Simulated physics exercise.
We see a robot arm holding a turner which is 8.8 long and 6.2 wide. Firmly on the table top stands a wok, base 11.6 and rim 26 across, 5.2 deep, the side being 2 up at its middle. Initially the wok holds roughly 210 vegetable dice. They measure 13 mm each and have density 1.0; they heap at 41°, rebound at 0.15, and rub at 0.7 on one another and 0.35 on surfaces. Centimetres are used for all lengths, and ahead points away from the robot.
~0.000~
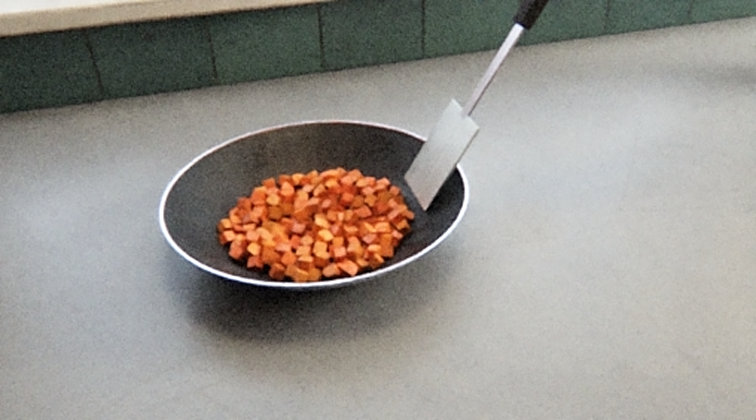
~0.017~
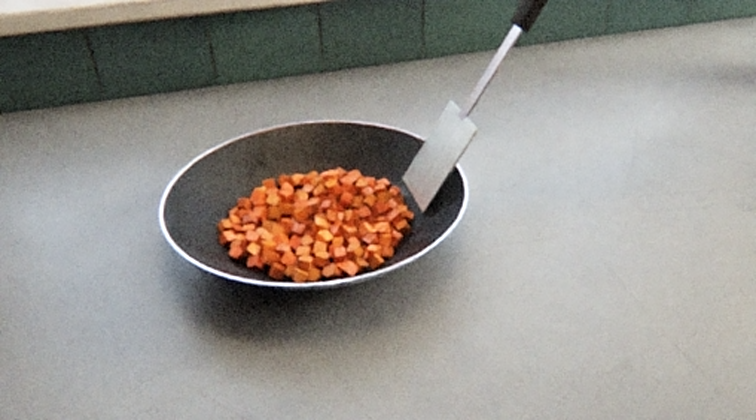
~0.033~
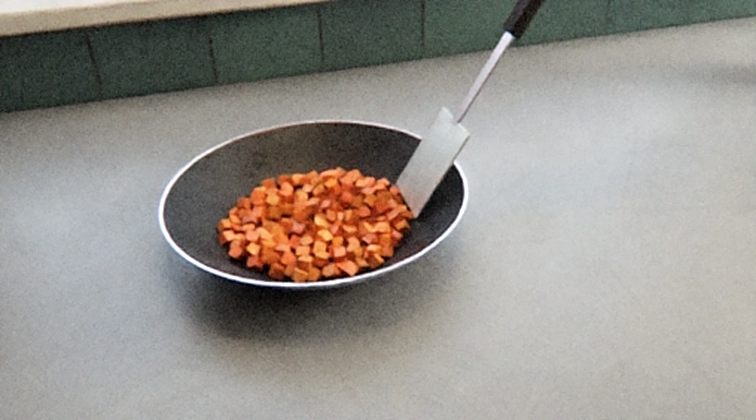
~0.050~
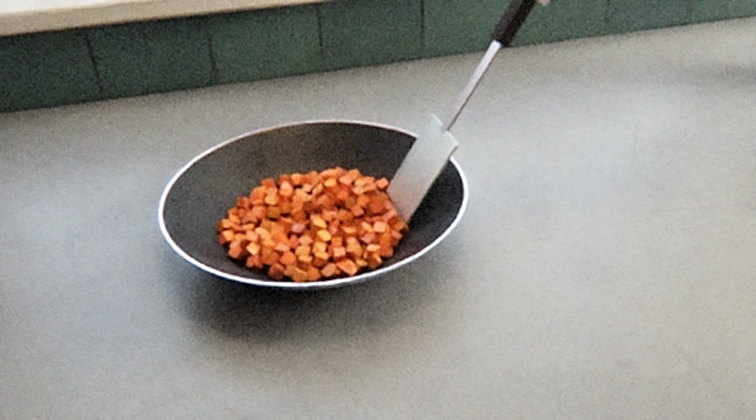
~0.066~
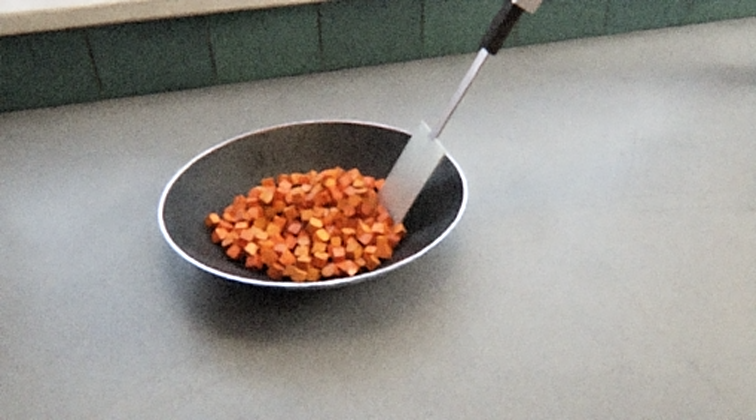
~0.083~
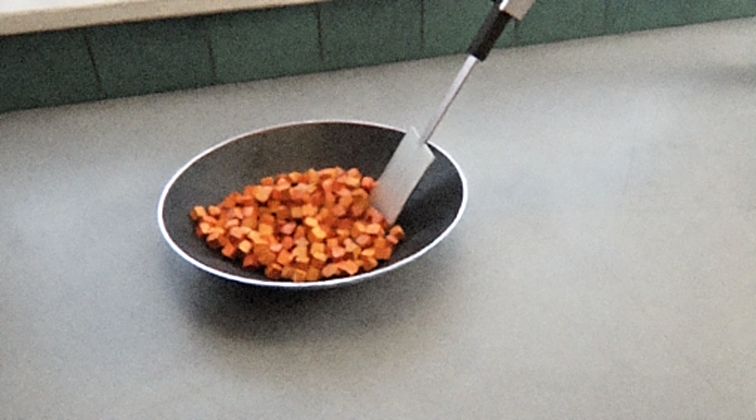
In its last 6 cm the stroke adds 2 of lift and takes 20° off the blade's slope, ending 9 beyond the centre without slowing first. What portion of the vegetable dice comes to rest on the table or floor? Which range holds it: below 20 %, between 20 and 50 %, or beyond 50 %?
The range between 20 and 50 %.
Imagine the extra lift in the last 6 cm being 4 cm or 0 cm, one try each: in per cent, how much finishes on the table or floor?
30 and 30 %.
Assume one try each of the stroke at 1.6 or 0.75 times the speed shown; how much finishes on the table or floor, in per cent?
Around 40 per cent and around 35 per cent.
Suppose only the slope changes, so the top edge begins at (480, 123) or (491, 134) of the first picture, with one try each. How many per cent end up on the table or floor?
Roughly 30% and 30%.
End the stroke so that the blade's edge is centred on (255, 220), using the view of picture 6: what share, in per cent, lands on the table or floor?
Around 10 percent.
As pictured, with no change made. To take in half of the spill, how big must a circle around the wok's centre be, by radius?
Distance, approx.: 20 cm.
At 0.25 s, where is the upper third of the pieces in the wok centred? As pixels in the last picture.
Centre: Roughly (199, 208) in the last picture.
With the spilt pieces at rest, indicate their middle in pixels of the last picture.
(89, 263).
By 0.17 s, sloping 58°, highest piece 6 above the table; 213 in the wok.
By 0.25 s, sloping 51°, highest piece 8 above the table; 197 in the wok, 16 on the blade or in flight.
By 0.50 s, sloping 38°, highest piece 6 above the table; 142 in the wok, 71 on the table or floor.
By 1.55 s, sloping 38°, highest piece 5 above the table; 142 in the wok, 71 on the table or floor.
Final count, 142 in the wok, 71 on the table or floor. That is 33 % on the table or floor.
